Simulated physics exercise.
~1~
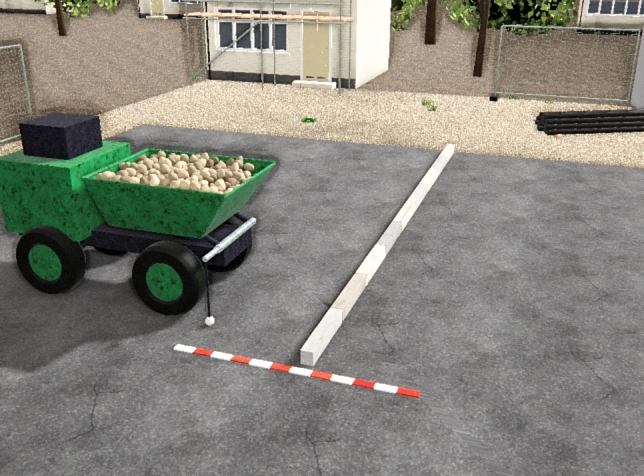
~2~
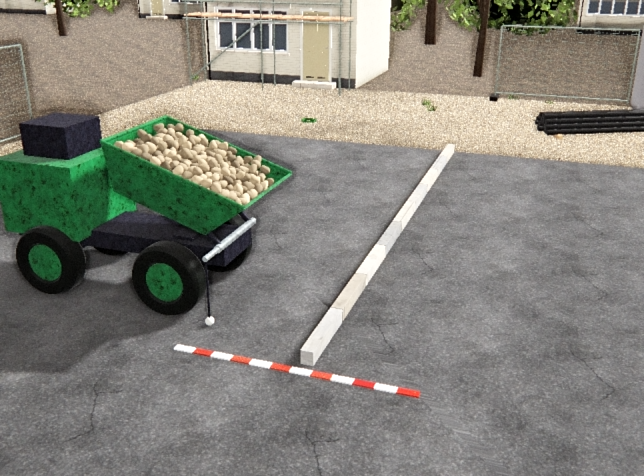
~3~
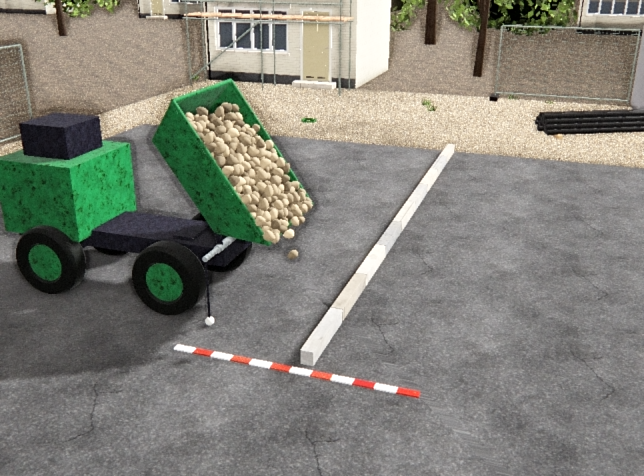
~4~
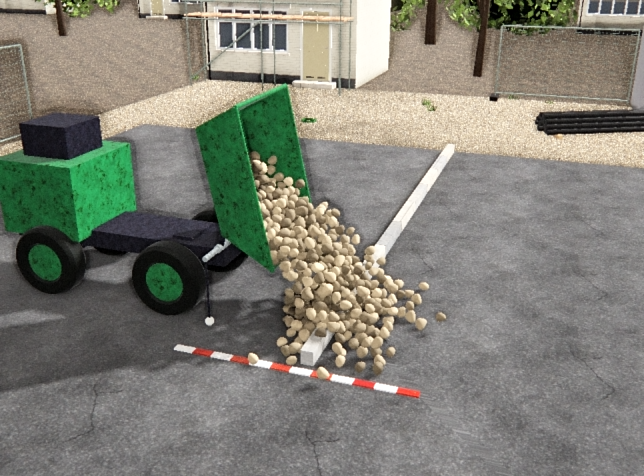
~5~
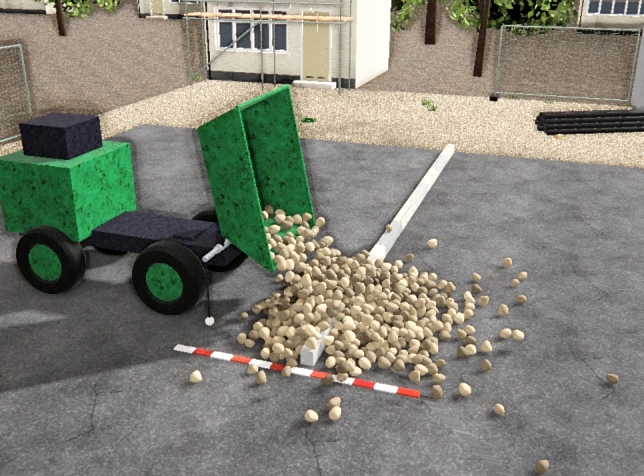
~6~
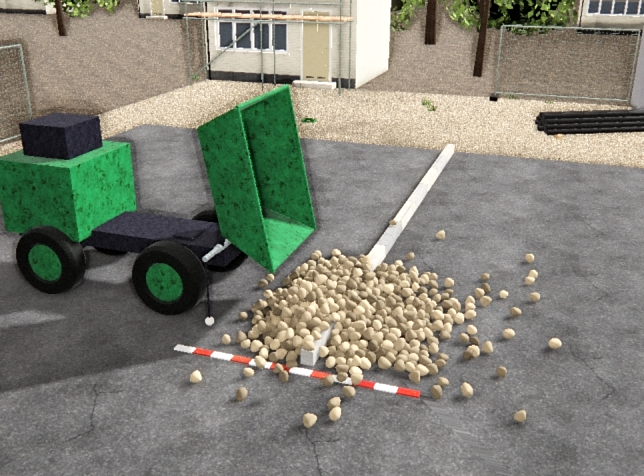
Green dumper tipping its skip and pouring rounded stones onto tarmac, leaving a heap spread across a pale kerb, the skip empty.
